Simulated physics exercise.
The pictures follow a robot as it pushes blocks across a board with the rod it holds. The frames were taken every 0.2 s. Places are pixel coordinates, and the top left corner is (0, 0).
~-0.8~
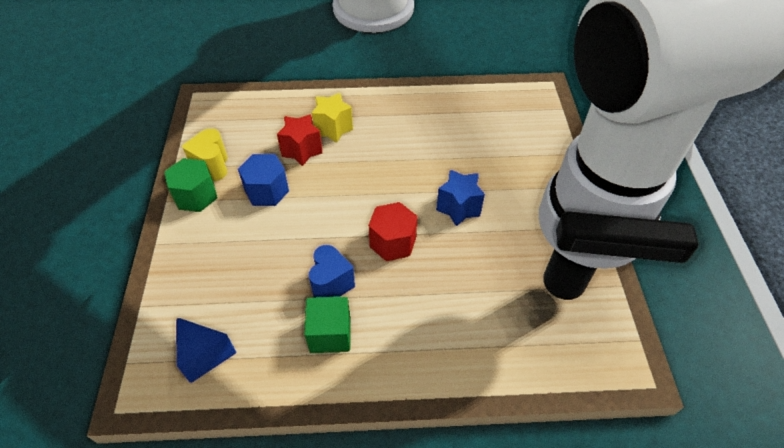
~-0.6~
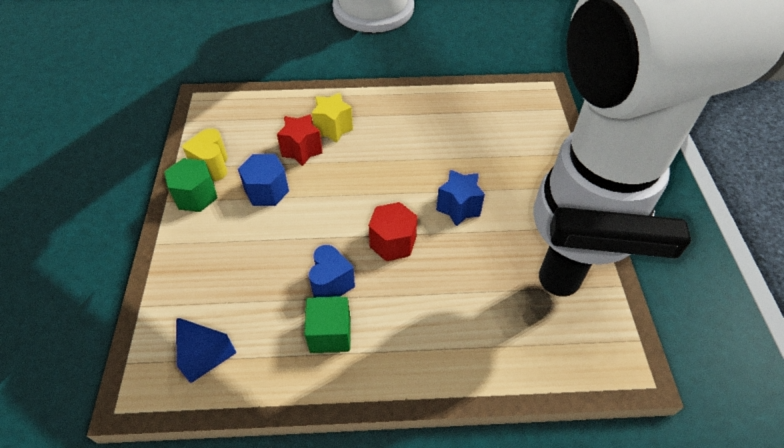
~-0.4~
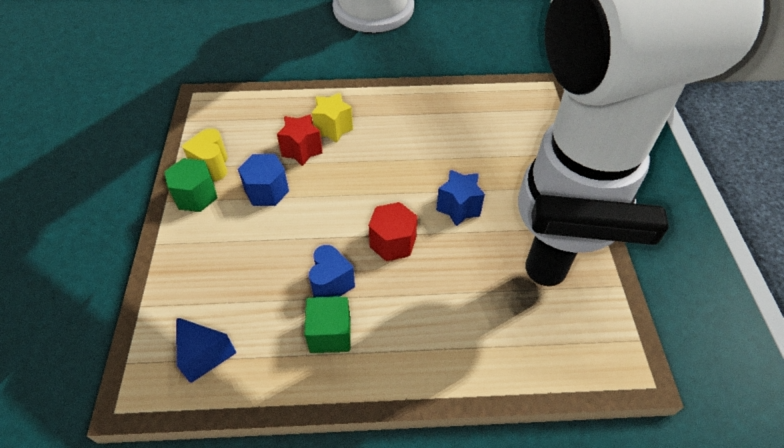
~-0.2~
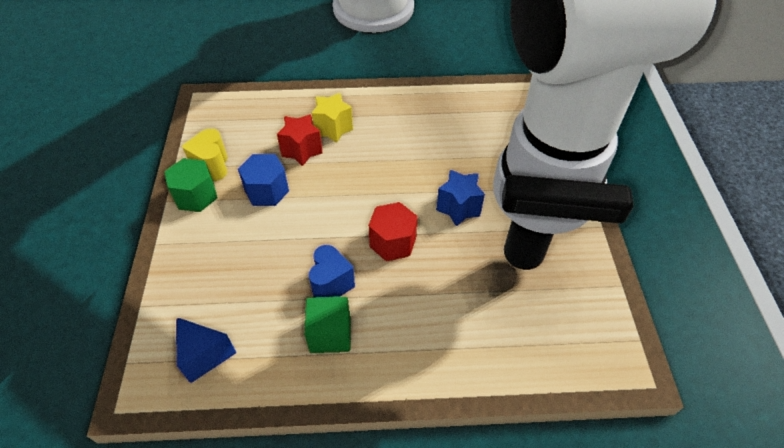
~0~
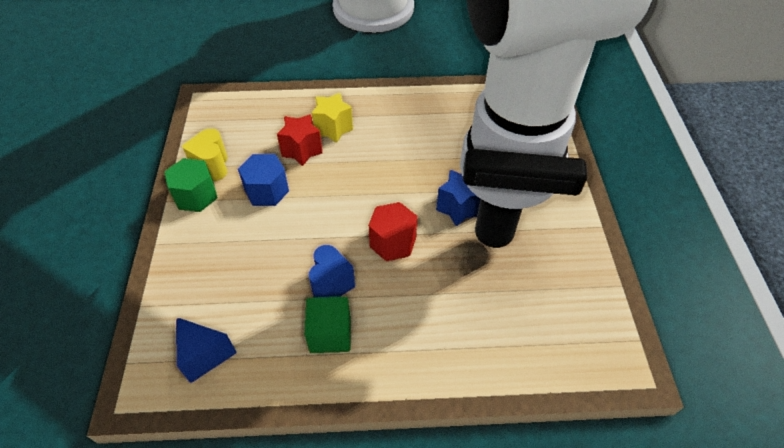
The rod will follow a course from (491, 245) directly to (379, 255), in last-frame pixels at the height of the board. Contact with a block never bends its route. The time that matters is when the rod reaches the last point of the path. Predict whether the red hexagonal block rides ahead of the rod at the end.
My answer is that the red hexagonal block is still ahead.
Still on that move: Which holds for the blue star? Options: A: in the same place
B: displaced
A
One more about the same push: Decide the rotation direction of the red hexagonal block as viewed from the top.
It goes round the way clock hands do.
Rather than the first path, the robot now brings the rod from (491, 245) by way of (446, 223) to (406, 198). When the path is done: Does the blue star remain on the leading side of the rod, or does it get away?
It escapes to one side.
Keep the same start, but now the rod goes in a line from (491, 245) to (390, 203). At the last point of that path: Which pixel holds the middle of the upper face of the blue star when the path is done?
It is at (446, 172).
On the path given first. One third of the way, rod (455, 236); nothing pushed yet.
Two thirds of the way, rod (417, 240); red hexagonal block (377, 219).
At the end, rod (378, 243); red hexagonal block (342, 215), turned 30° clockwise; blue star in place.
